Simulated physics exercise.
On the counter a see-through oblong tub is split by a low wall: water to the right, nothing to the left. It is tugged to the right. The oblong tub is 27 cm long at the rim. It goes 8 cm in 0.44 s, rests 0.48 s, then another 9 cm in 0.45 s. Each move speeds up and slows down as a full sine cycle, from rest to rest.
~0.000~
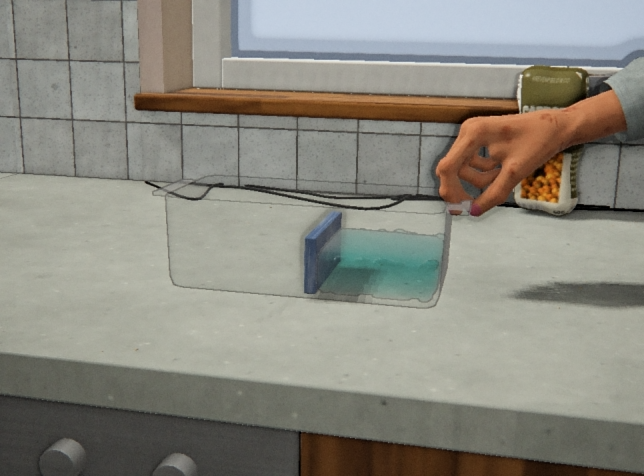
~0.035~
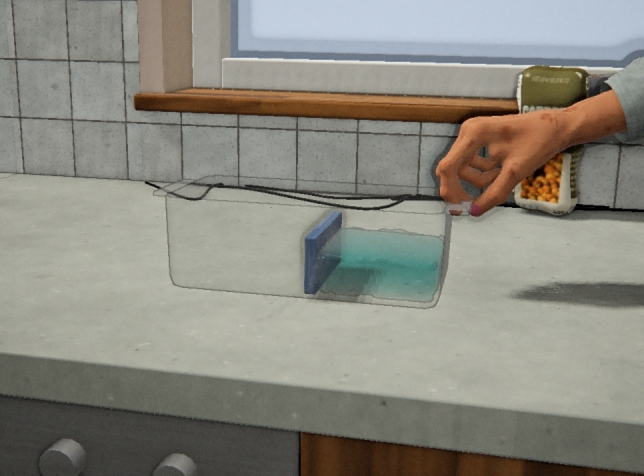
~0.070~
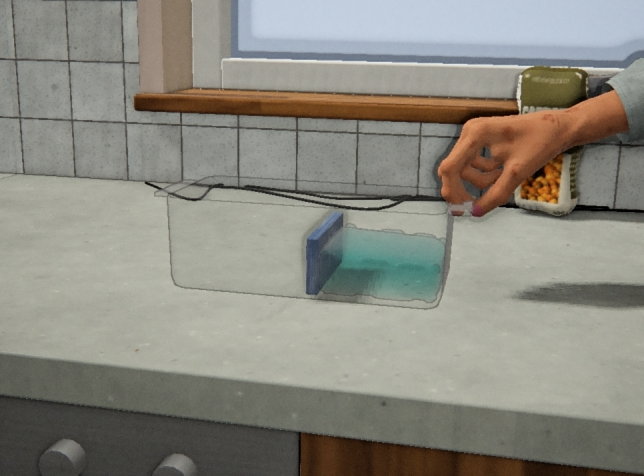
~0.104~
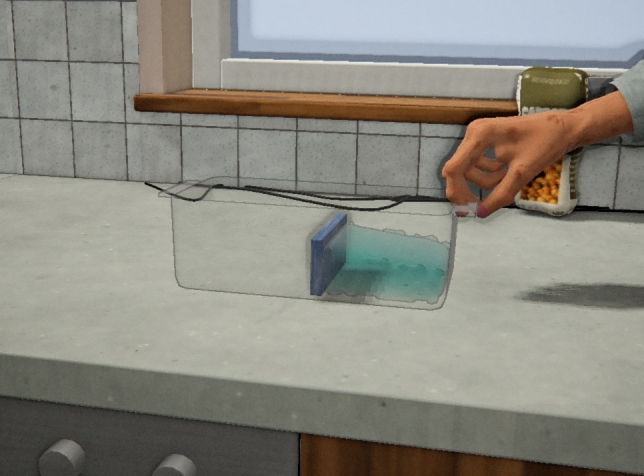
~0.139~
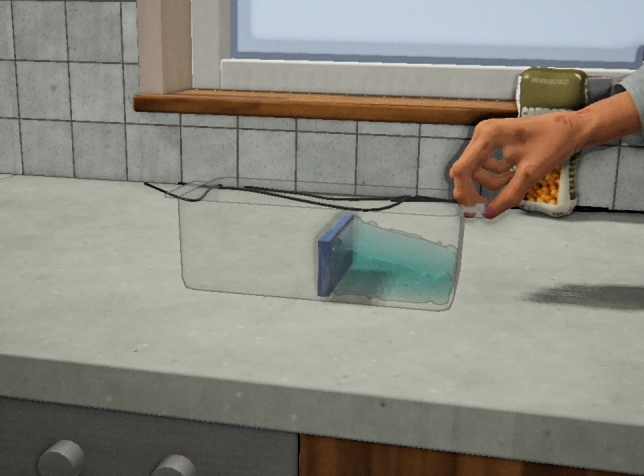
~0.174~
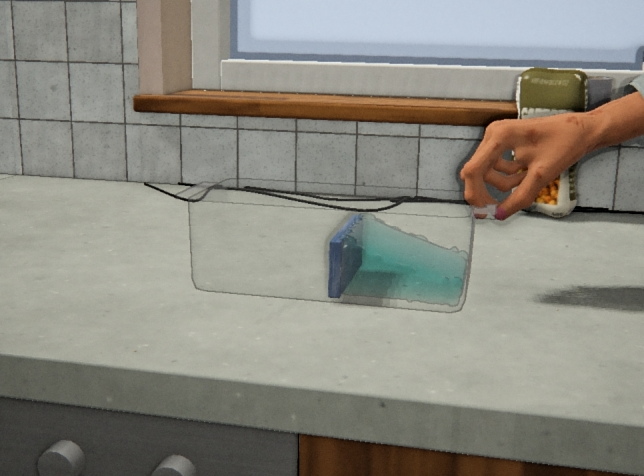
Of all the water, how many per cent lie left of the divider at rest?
Close to 27 per cent.
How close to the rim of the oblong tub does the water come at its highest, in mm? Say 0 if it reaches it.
About 0 mm.
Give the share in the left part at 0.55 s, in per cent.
Near 2 in a hundred.
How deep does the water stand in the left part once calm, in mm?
About 10 mm.
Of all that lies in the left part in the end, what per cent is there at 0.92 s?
About 40 per cent.
After 0.55 s it has gone 8 cm; 1 per cent is on the left side and 0 is out of the oblong tub.
After 0.92 s it has gone 8 cm; 11 per cent is on the left side and 0 is out of the oblong tub.
After 1.29 s it has gone 17 cm; 21 per cent is on the left side and 0 is out of the oblong tub.
After 1.66 s it has gone 17 cm; 25 per cent is on the left side and 1 is out of the oblong tub.
In the end 27 per cent is on the left side and 1 is out of the oblong tub.
